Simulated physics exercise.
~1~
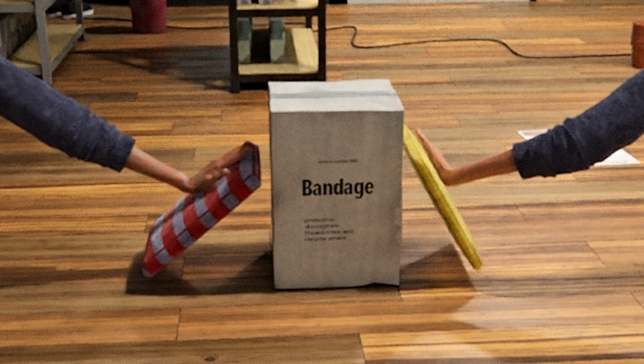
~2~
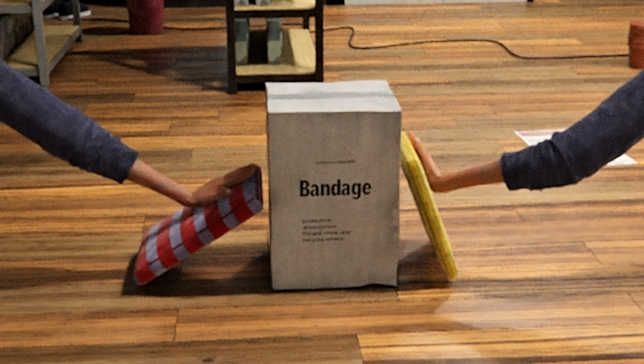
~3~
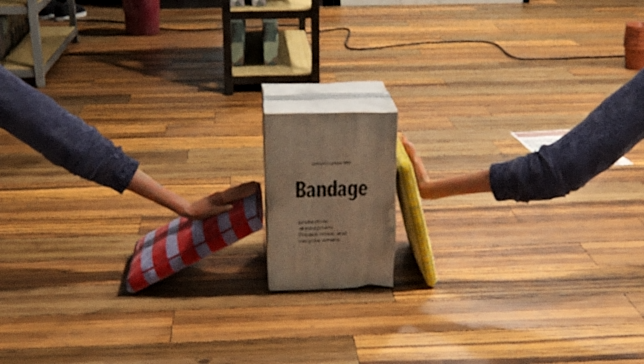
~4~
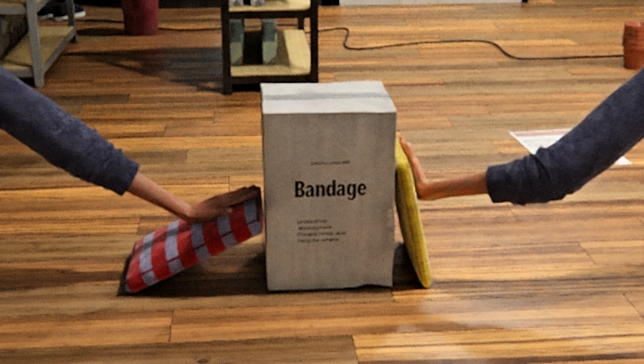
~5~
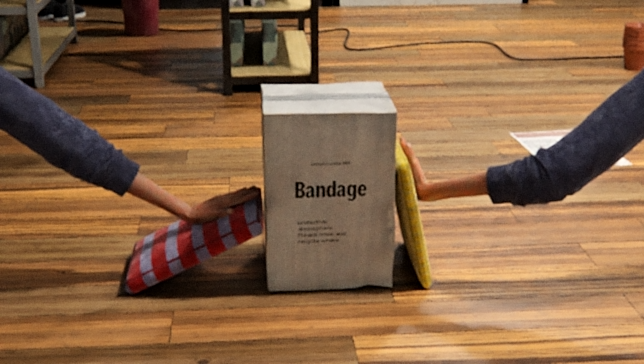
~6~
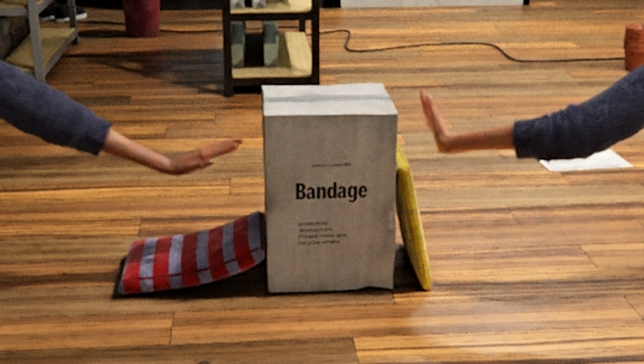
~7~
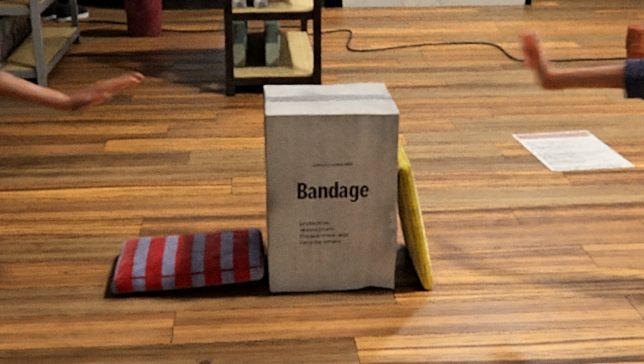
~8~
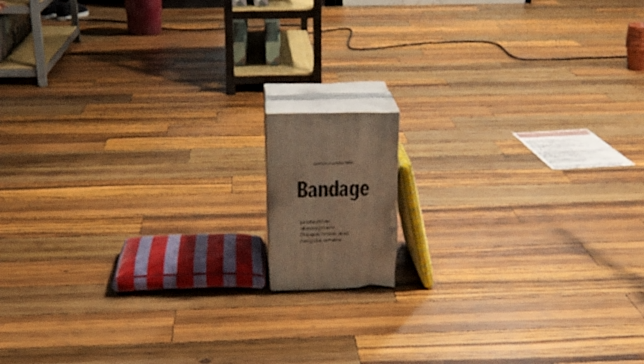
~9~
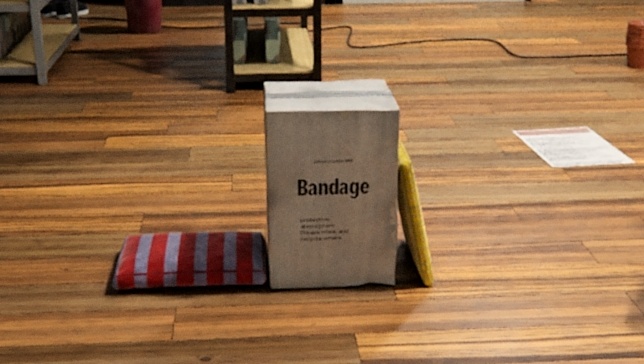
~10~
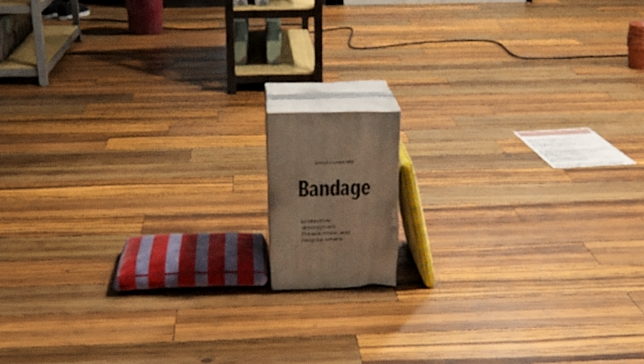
The video shows two hands leaning a red and gray striped pillow and a yellow pad against opposite sides of a white box labeled Bandage. The hands withdraw, and the pillow slumps flat onto the floor at left while the yellow pad stays propped at right.
